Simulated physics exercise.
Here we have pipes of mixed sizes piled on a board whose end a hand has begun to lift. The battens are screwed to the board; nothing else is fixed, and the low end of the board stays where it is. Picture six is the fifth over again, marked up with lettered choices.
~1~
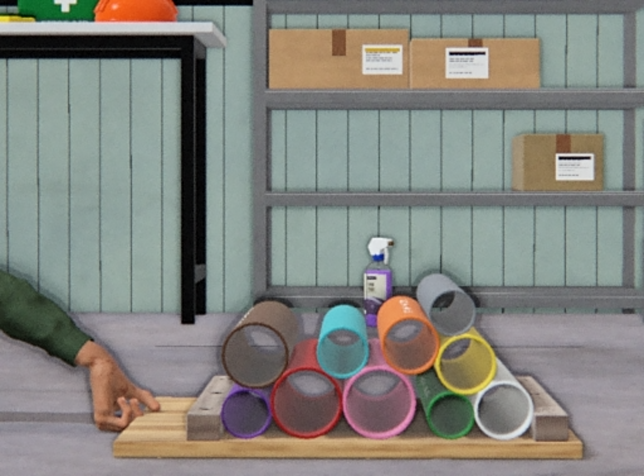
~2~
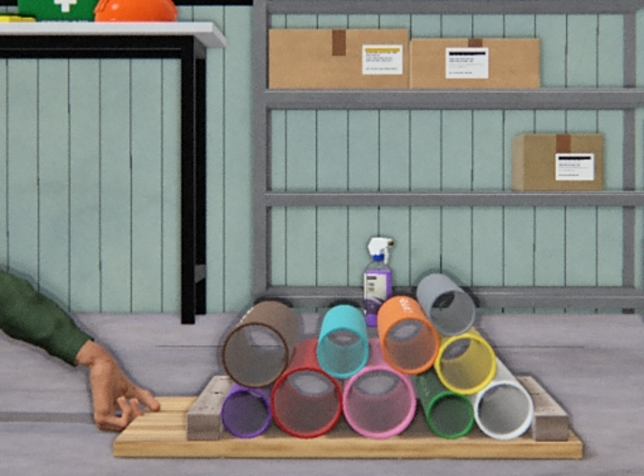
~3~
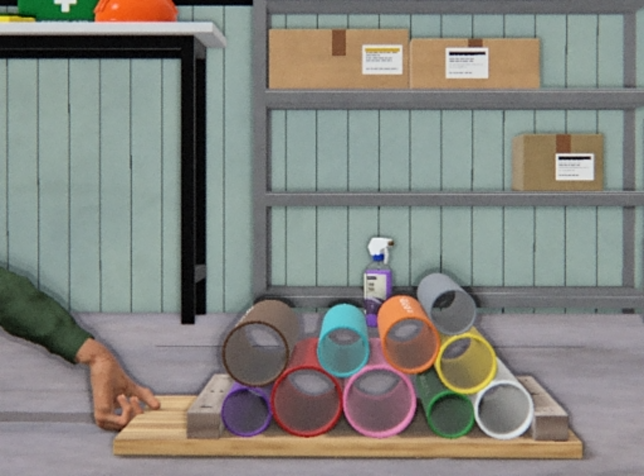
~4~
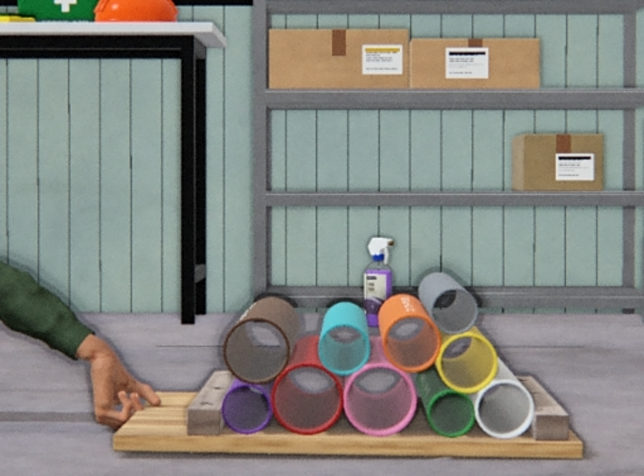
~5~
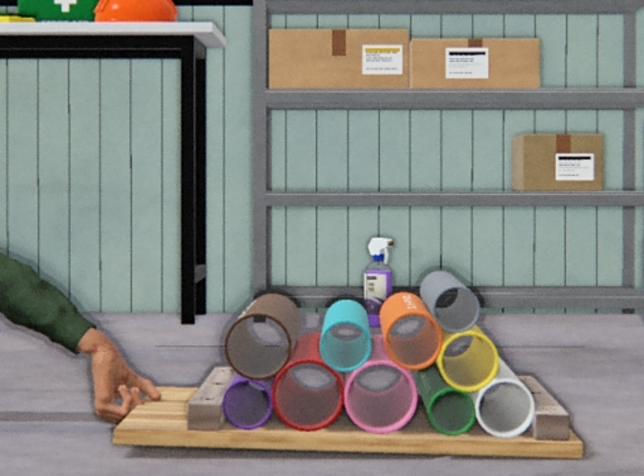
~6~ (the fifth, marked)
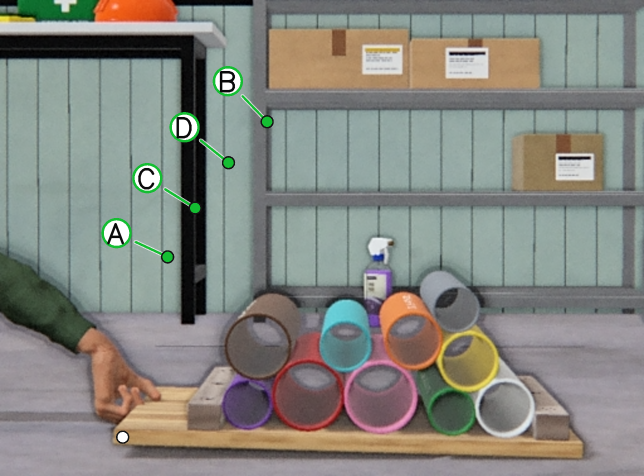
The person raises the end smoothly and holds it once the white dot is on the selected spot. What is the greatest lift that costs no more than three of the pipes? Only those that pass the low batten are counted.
At most to C.
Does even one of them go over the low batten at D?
Yes, at D.
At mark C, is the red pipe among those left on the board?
The red pipe: Yes.
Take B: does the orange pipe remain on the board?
No, with B.
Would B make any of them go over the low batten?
At B: Yes.
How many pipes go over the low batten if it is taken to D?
At D the number is four.
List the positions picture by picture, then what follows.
Purple pipe (246, 413); red pipe (306, 403); pink pipe (380, 403), in the first picture.
Pink pipe (380, 403); green pipe (451, 416), in the second picture.
Board (348, 412); purple pipe (246, 412); brown pipe (255, 354); turquoise pipe (343, 351), in the third picture.
Board (348, 410); purple pipe (247, 409); red pipe (308, 399), in the fourth picture.
Board (349, 407); purple pipe (247, 405); red pipe (308, 396), in the fifth picture.
On the marked copy, A at (168, 257); B at (267, 122); C at (195, 208); D at (228, 163); the white dot at (123, 437).
Taking C. A third of the way, board at 18°.
Two thirds of the way, board at 32°.
When it is over, board at 32°, three over the low batten (yellow, orange, grey).
As for the rest, A three over the low batten (yellow, orange, grey); B four over the low batten (yellow, turquoise, orange, grey); D four over the low batten (yellow, turquoise, orange, grey).
